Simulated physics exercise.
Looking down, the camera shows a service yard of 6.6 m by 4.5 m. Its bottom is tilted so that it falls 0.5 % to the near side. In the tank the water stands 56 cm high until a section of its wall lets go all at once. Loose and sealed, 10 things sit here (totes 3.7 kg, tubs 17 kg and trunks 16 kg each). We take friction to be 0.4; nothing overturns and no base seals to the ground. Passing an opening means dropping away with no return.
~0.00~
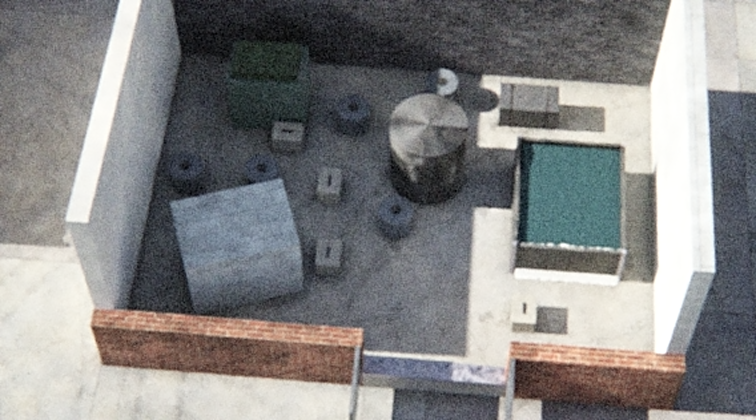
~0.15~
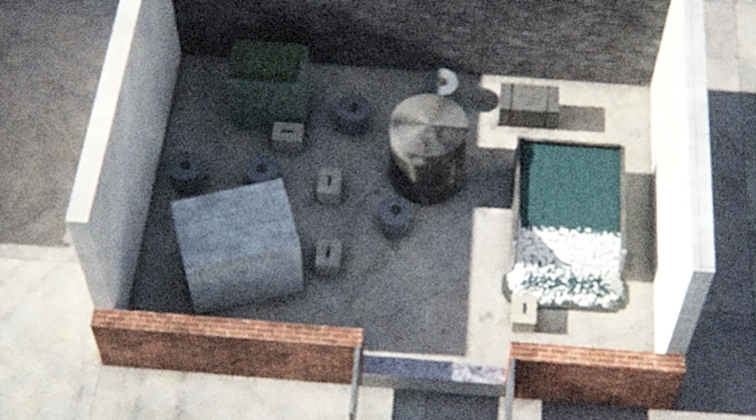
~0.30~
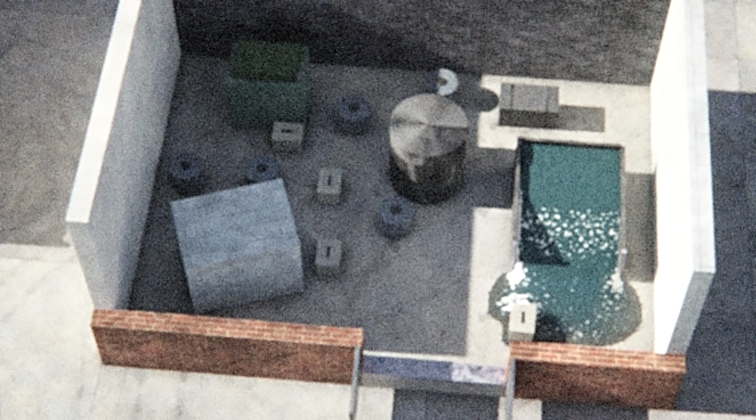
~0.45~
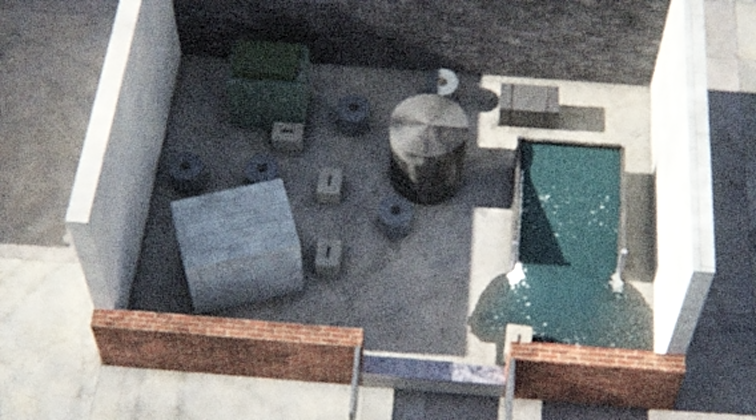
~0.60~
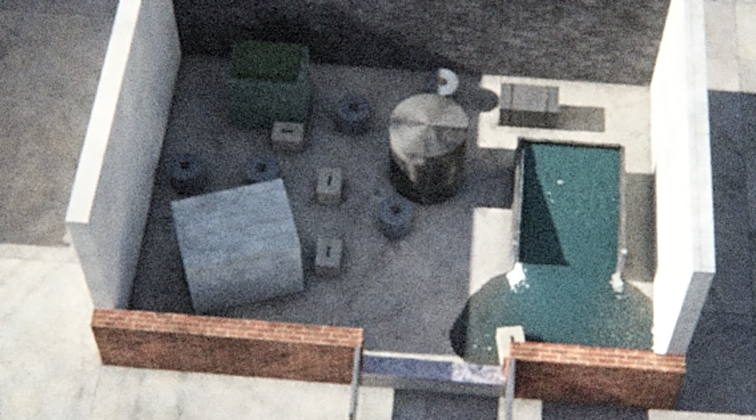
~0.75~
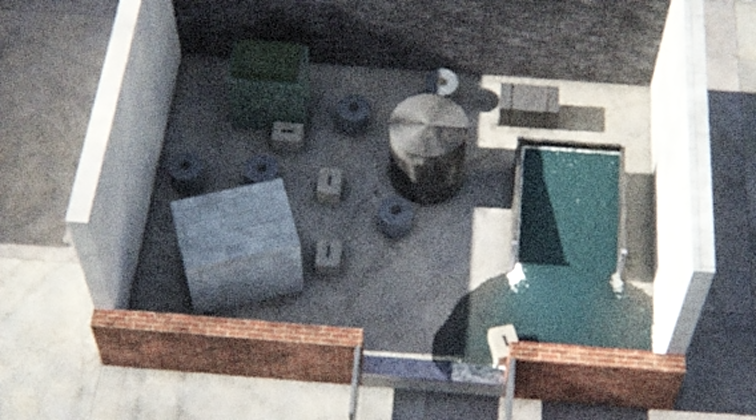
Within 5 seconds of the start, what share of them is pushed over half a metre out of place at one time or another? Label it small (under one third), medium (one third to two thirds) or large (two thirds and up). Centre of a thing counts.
Small.
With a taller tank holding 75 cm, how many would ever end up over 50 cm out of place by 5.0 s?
Then the count would be 3.
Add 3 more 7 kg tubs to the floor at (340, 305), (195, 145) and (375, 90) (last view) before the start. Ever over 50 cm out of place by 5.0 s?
Beyond it, within it, within it.
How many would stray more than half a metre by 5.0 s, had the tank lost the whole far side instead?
The answer would then be 5.
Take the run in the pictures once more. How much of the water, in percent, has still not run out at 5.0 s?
Somewhere near 78 percent, give or take.
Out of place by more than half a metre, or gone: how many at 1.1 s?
Tally: 1.
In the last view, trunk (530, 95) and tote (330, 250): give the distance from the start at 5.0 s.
Taking them in turn, I get 20 cm for the first and 120 cm for the second.
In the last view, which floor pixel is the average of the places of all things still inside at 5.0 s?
Averaged position, last view: Near pixel (343, 161).
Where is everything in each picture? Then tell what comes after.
The first picture shows a tote at (524, 309) rests on the ground; a tote at (330, 181) rests on the ground; 2.1 m2 under water; 0 of 10 have shifted.
The second picture shows a tote at (524, 309), on the bottom; a tote at (330, 181), on the bottom; 2.8 m2 under water; 0 of 10 have shifted.
The third picture shows a tote at (523, 318), on the bottom, 13 cm from its start; a tote at (330, 181), on the bottom; 3.6 m2 under water; 1 of 10 have shifted.
The fourth picture shows a tote at (519, 340) rests on the ground, 46 cm from its start; a tote at (330, 181) rests on the ground; water covers 4.6 m2; 1 of 10 have shifted.
The fifth picture shows a tote at (512, 342) rests on the ground, 50 cm from its start; a tote at (330, 181), on the bottom; 5.1 m2 under water; 1 of 10 have shifted.
The sixth picture shows a tote at (505, 341) floats, 55 cm from its start; a tote at (330, 181), on the bottom; 5.5 m2 under water; 1 of 10 have shifted.
After 1.1 s 1 of 10 are over 50 cm from their spots; 1 afloat.
After 2.2 s 1 of 10 are over 50 cm from their spots; 0 afloat.
After 3.5 s 1 of 10 are over 50 cm from their spots; 1 afloat.
After 5.0 s 2 of 10 are over 50 cm from their spots, and 2 have been at some point; 1 afloat.
